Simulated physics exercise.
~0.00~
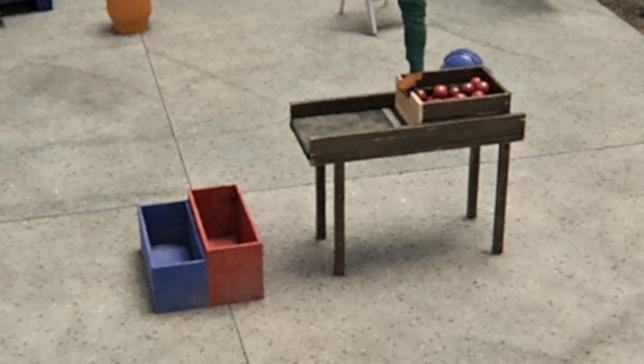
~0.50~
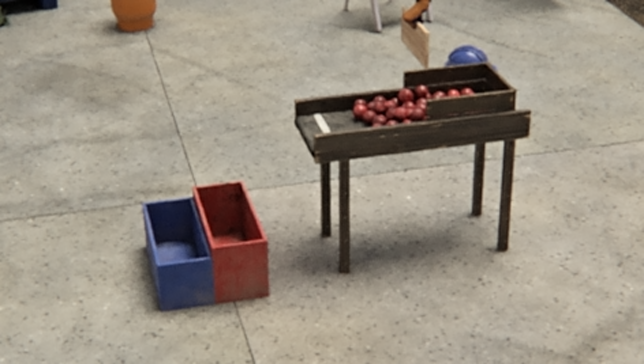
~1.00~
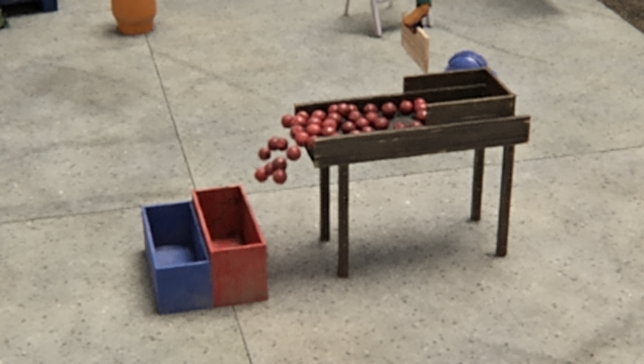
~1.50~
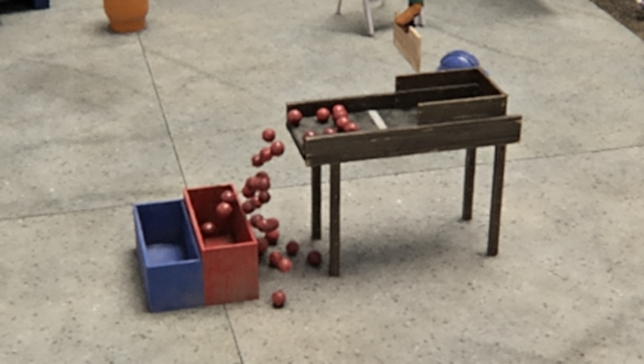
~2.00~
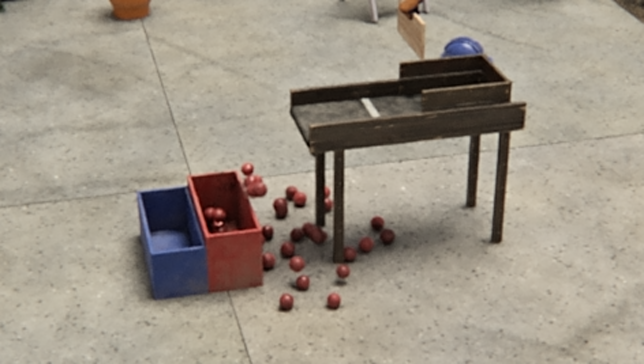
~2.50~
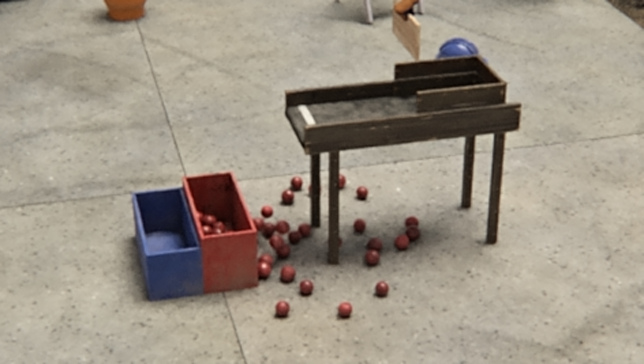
A dark wooden table with raised sides stands on a pale concrete floor, seen from above by a slightly swaying camera, with a red box and a blue box side by side at lower left. Red apples sit in a pen at the table's right end, behind a wooden gate. The gate lifts, and the apples ride left along a belt marked with a white stripe. They spill off the left end in a stream, some dropping into the red box and many hitting the floor. Finally the belt is empty, most apples lie scattered on the ground, and the blue box holds none.
